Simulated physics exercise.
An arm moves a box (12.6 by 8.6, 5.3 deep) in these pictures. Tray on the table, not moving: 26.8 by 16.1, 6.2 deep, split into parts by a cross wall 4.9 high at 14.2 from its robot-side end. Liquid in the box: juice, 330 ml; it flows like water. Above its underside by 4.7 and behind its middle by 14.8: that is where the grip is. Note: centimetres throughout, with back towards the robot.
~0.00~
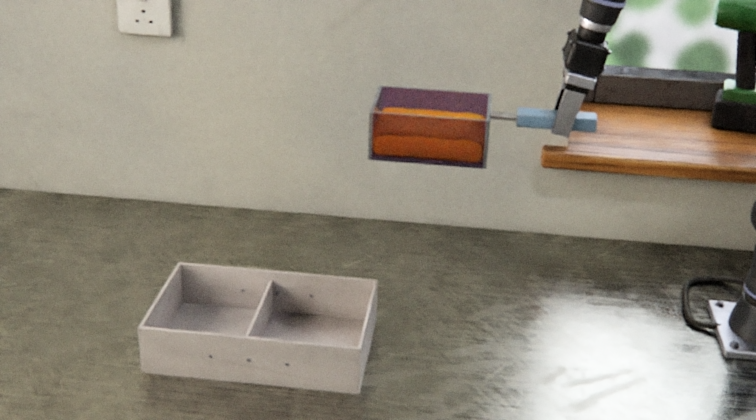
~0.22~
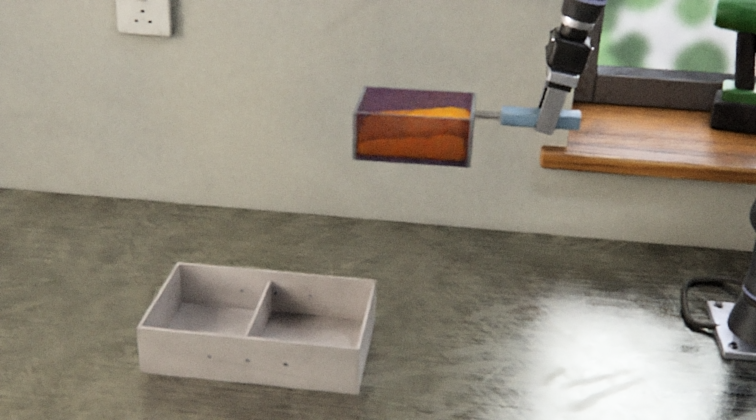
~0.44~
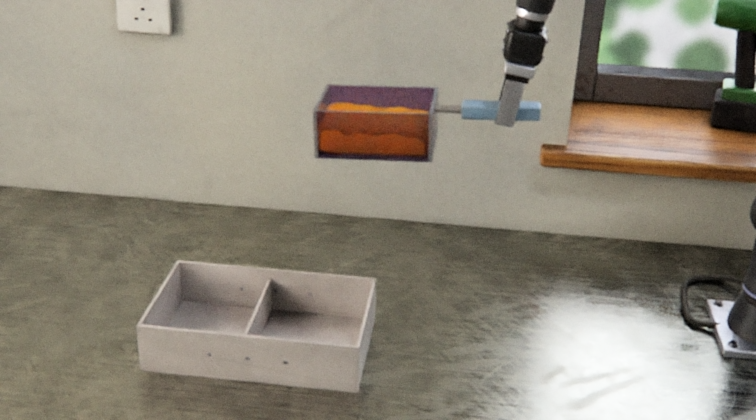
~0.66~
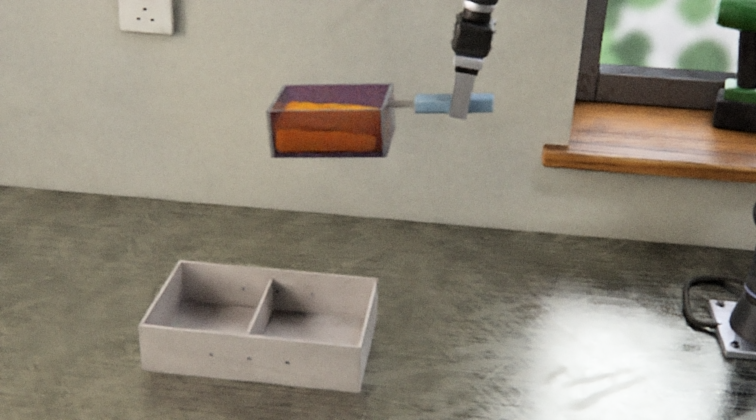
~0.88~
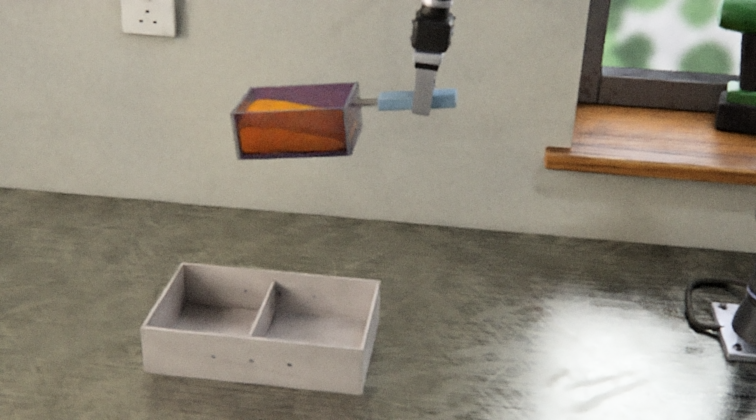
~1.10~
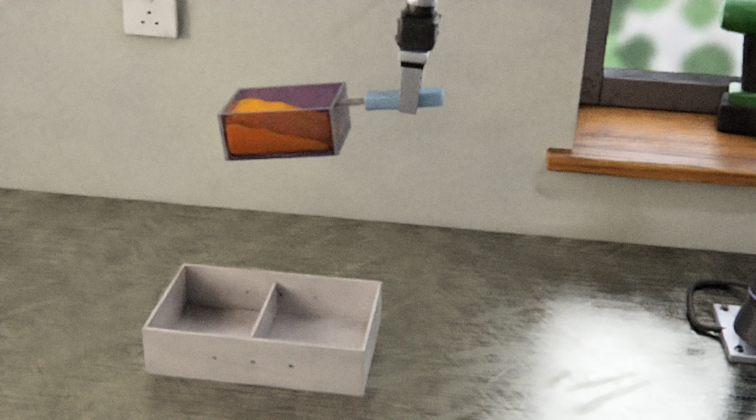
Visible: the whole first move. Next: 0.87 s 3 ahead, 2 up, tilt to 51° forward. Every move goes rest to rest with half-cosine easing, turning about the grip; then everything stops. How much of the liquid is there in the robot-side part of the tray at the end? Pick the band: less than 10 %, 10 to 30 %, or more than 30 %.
Less than 10 %.
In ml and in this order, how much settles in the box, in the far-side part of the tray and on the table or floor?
Roughly 120 ml, 190 ml and 20 ml.
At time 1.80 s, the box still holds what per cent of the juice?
Around 70 percent is still there.
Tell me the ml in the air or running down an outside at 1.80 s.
About 50 ml.
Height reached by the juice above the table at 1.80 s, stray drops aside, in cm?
About 25 cm.
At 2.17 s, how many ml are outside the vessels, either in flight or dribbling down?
30 ml.
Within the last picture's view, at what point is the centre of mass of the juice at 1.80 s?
Centre at roughly (266, 218) px.
After 1.45 s, tilted 23° forward, liquid up to 30 above the table; 335 ml in the box.
After 1.80 s, tilted 47° forward, liquid up to 26 above the table; 225 ml in the box, 50 ml in the far-side part, 55 ml in the air or running down outside.
After 2.17 s, tilted 51° forward, liquid up to 110 above the table; 155 ml in the far-side part, 145 ml in the box, 30 ml in the air or running down outside.
After 2.97 s, tilted 51° forward, liquid up to 23 above the table; 190 ml in the far-side part, 120 ml in the box, 20 ml on the table or floor, 5 ml in the robot-side part.
In the end, 190 ml in the far-side part, 120 ml in the box, 20 ml on the table or floor, 5 ml in the robot-side part. That is 1 % in the robot-side part of the tray.
